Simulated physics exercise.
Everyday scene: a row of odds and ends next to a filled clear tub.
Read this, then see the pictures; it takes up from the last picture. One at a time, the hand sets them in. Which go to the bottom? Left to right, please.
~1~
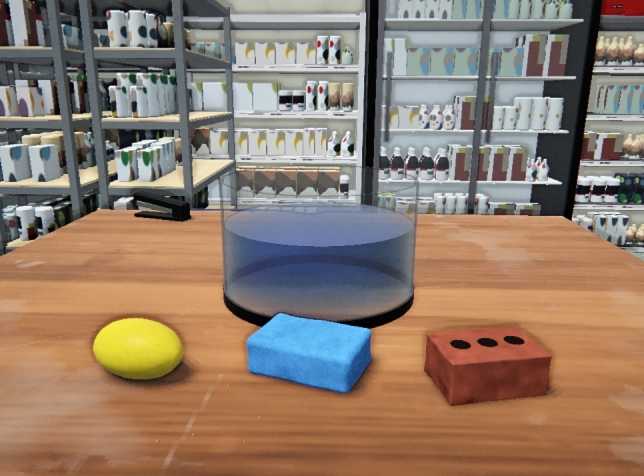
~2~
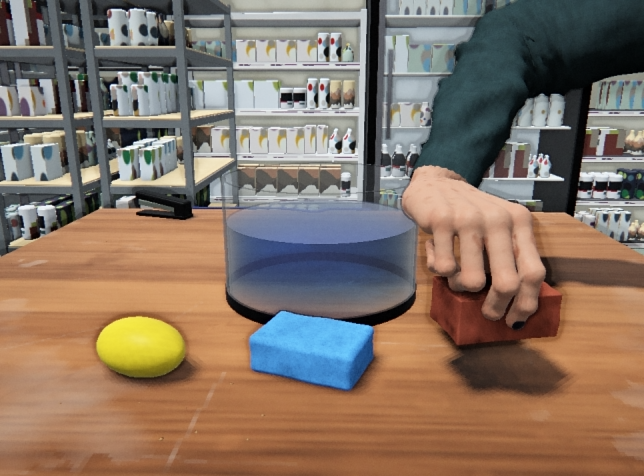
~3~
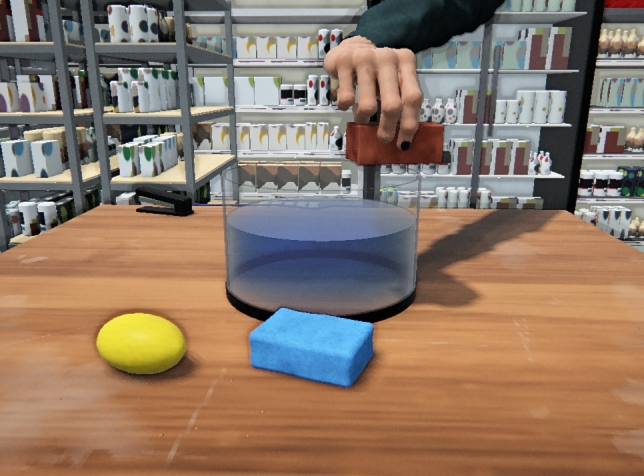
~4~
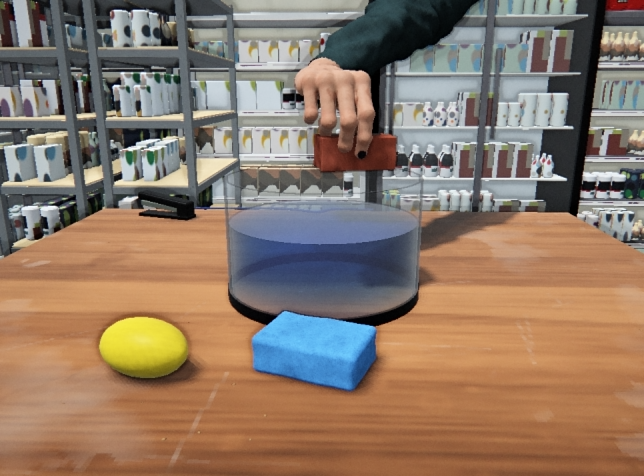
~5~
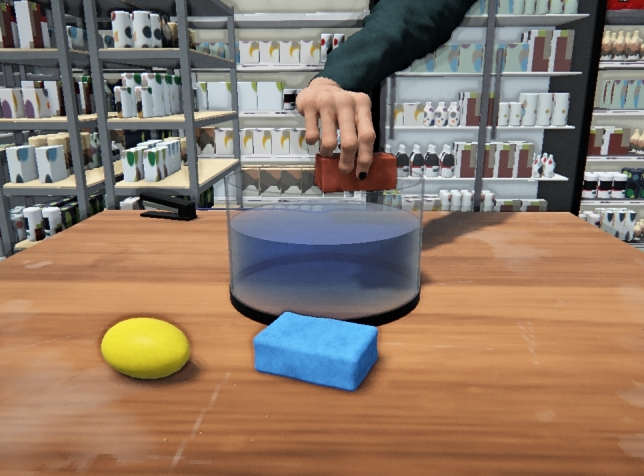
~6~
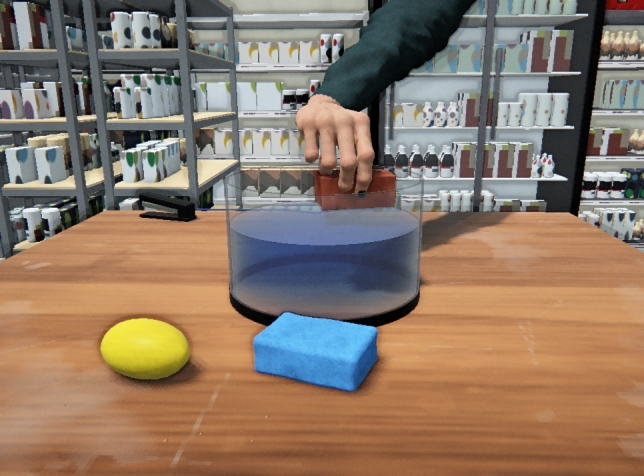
Well, from the left it remains up, then remains up, then falls to the base.
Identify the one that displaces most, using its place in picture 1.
My answer is the body at the right end.
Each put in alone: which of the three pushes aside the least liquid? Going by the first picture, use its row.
The central item.
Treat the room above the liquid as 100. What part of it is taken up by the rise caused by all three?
16 %.
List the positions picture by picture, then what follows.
The row from the left; lemon (137, 348); sponge (310, 351); piece of brick (486, 364), in the first picture.
A hand picks up the piece of brick; piece of brick (494, 306); sponge (313, 349), in the second picture.
It is carried over; piece of brick (393, 143); lemon (141, 343), in the third picture.
It is above the clear tub; piece of brick (354, 152); sponge (316, 349), in the fourth picture.
It comes down; piece of brick (355, 171); lemon (145, 348), in the fifth picture.
It is just over the surface; lemon (144, 349); sponge (317, 350); piece of brick (354, 189), in the sixth picture.
Soon after, the piece of brick goes to the bottom.
Later, the sponge floats.
In the end, the lemon floats; afloat, lemon and sponge.
